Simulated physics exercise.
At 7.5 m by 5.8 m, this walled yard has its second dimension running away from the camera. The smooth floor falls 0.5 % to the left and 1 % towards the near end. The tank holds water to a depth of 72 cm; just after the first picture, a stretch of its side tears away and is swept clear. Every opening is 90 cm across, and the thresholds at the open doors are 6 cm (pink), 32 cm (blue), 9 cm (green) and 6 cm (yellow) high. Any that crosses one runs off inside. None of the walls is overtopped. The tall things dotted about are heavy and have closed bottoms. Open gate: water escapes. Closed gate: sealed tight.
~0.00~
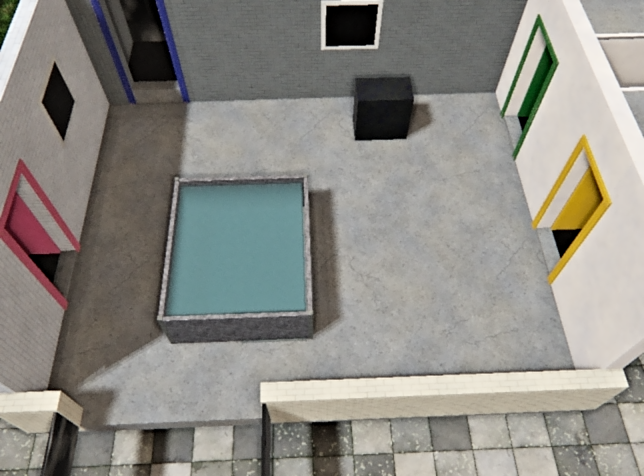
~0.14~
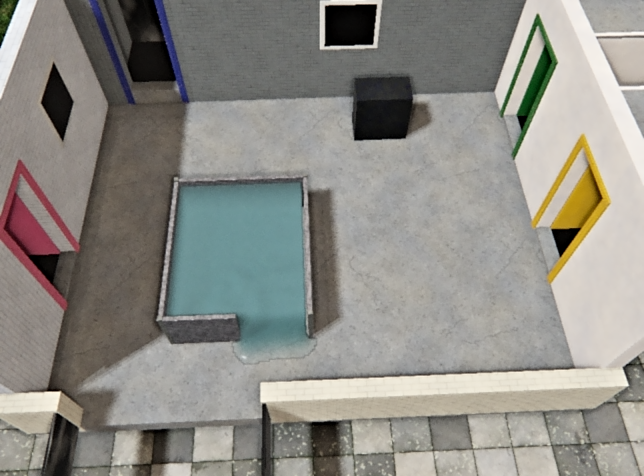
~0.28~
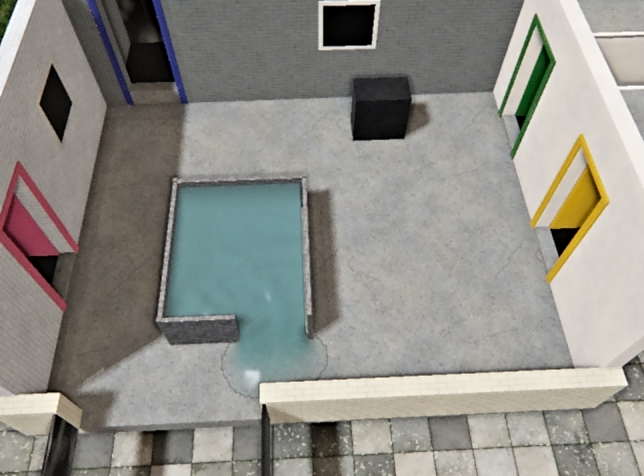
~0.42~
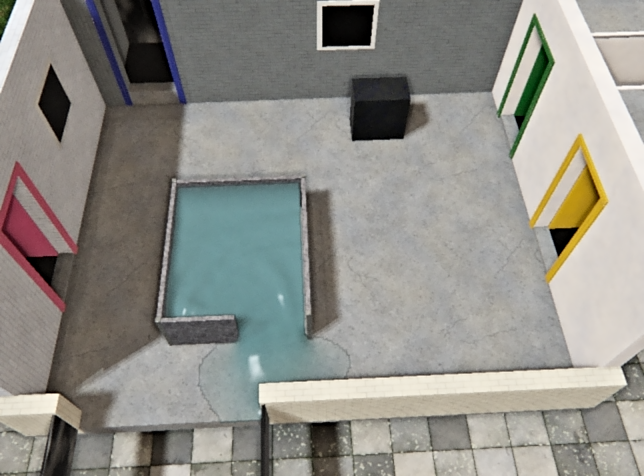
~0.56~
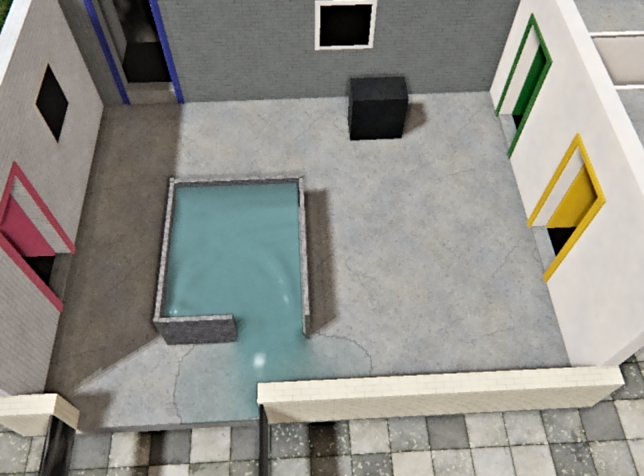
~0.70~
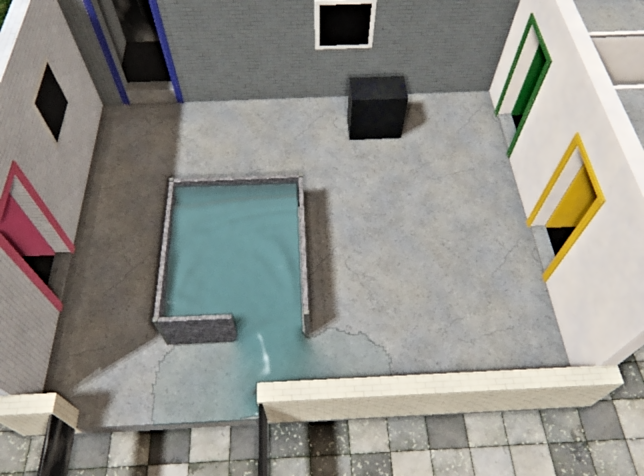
We see a walled yard with coloured doorways, a dark block and a rectangular tank of still water; part of the tank's near side gives way, and water pours through the gap and spreads across the floor towards the near wall.
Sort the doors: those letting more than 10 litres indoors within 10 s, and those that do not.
The pink door is among those that do not; the blue door is among those that do not; the green door is among those that do not; the yellow door is among those letting more in.
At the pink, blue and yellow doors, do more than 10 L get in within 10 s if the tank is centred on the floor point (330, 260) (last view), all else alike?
Against the limit, the pink door exceeds it, the blue door stays within it and the yellow door exceeds it.
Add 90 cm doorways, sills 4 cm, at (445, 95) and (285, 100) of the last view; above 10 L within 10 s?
First door beyond the limit, second door short of the limit.
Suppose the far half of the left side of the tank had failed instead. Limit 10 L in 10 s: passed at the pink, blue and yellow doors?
So pink ends up past the limit, blue short of it, yellow short of it.
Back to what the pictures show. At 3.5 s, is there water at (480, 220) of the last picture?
By then the spot is drenched.
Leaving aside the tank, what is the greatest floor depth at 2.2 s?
Peak depth: Approx. 46 cm.
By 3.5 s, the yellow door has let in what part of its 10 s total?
Some 45 per cent by then.
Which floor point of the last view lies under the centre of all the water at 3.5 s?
Around (316, 293).
After 1.4 s water covers 10 % of the floor and is deepest (57 cm) near (290, 398); pink door not reached, blue door not reached, green door not reached, yellow door not reached.
After 2.2 s water covers 25 % of the floor and is deepest (46 cm) near (277, 399); pink door not reached, blue door not reached, green door not reached, yellow door 7 cm at the sill, 0 L in.
After 3.5 s water covers 35 % of the floor and is deepest (32 cm) near (277, 399); pink door not reached, blue door not reached, green door 3 cm at the sill, 0 L in, yellow door 12 cm at the sill, 26 L in.
After 6.0 s water covers 55 % of the floor and is deepest (20 cm) near (277, 399); pink door 2 cm at the sill, 0 L in, blue door not reached, green door 4 cm at the sill, 0 L in, yellow door 9 cm at the sill, 51 L in.
After 10.0 s water covers 95 % of the floor and is deepest (12 cm) near (277, 399); pink door 2 cm at the sill, 0 L in, blue door 1 cm at the sill, 0 L in, green door 7 cm at the sill, 1 L in, yellow door 5 cm at the sill, 58 L in.
